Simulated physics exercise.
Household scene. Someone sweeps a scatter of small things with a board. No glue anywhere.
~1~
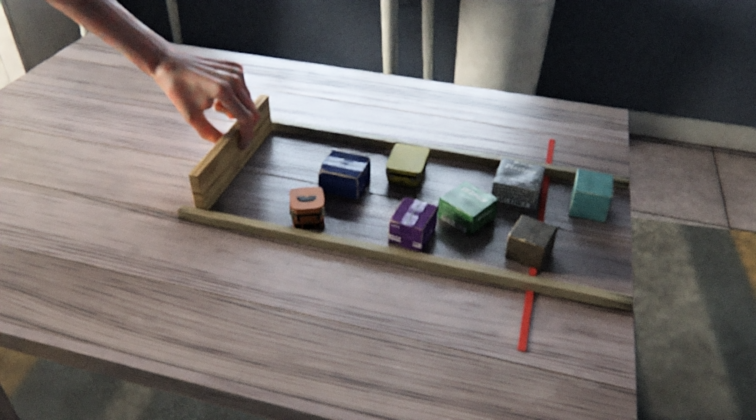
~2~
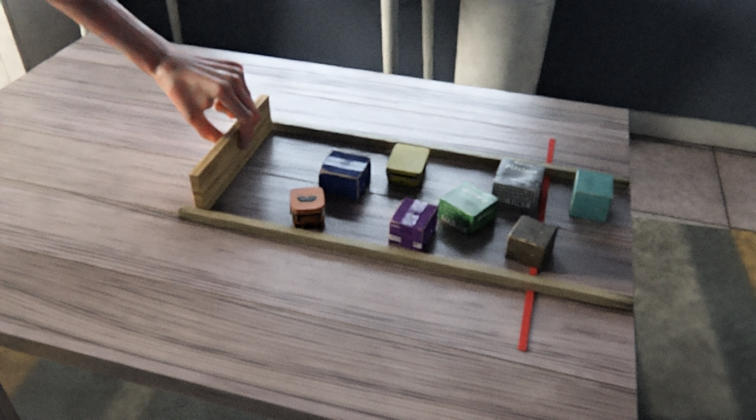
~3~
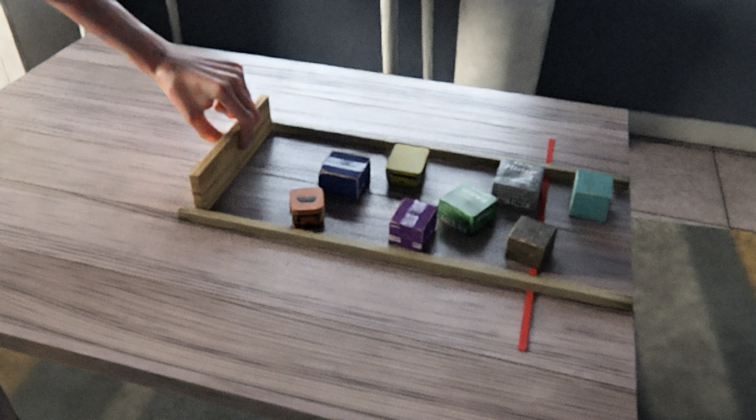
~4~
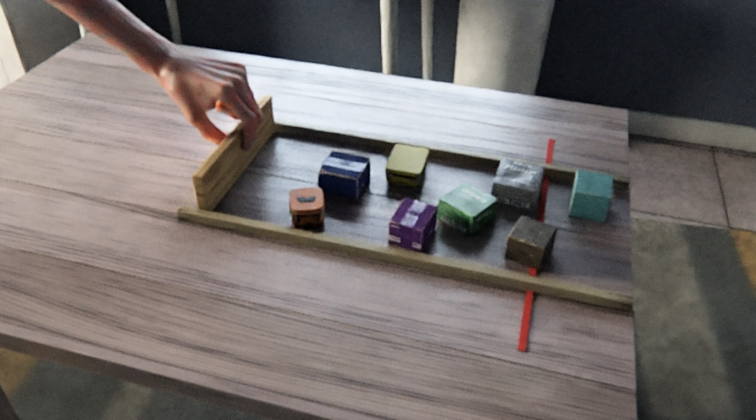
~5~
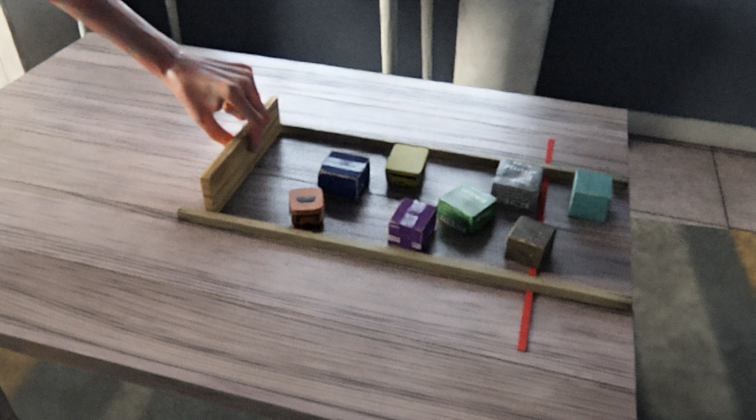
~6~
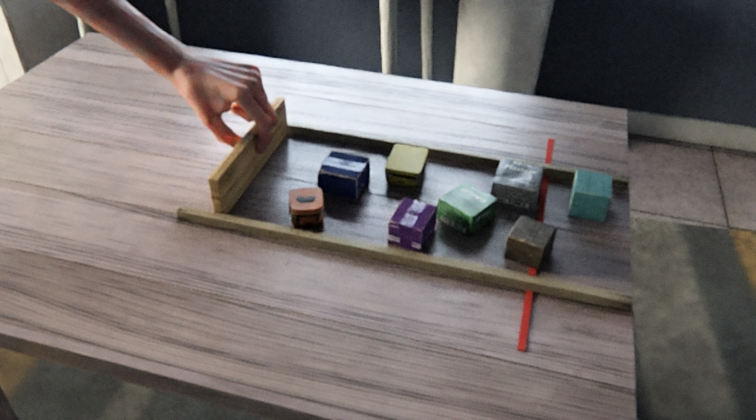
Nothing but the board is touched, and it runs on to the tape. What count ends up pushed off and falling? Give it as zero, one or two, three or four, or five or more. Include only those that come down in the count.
Ha, one or two come down.
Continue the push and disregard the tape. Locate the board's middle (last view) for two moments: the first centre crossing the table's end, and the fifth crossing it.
At (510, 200) for the first, at (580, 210) for the fifth.
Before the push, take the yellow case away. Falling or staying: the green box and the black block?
The green box stays up top while the black block ends up below.
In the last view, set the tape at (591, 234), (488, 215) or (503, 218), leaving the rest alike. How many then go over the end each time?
Those tries give 5, 0 and 0.
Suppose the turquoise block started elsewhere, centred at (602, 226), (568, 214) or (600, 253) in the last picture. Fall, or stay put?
One after another: It is gone, then is gone, then is gone.
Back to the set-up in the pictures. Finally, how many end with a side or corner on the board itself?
It adds up to 3.
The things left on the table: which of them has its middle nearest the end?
The one you want is the grey box.
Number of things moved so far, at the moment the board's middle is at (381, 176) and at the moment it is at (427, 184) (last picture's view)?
Counts: 4 and 5.
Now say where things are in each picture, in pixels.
In the first frame, turquoise block (591, 195); black block (531, 242); grey box (518, 184); board (235, 150); tape (540, 225).
In the second frame, black block (531, 242); purple box (413, 224).
In the third frame, grey box (518, 183); green box (468, 208).
In the fourth frame, turquoise block (591, 196); blue box (345, 175).
In the fifth frame, black block (530, 243); yellow case (407, 167).
In the sixth frame, turquoise block (590, 196); black block (530, 243); grey box (517, 183); board (253, 153); tape (539, 224).
Soon after, none off yet; turquoise block at rest near (590, 196); black block at rest near (530, 243); grey box at rest near (517, 183).
After that, none off yet; turquoise block displaced about its own width near (618, 201); black block displaced about its own width near (591, 260); grey box displaced about its own width near (575, 193).
In the end, the number that fall off is one or two; gone, black block and turquoise block.
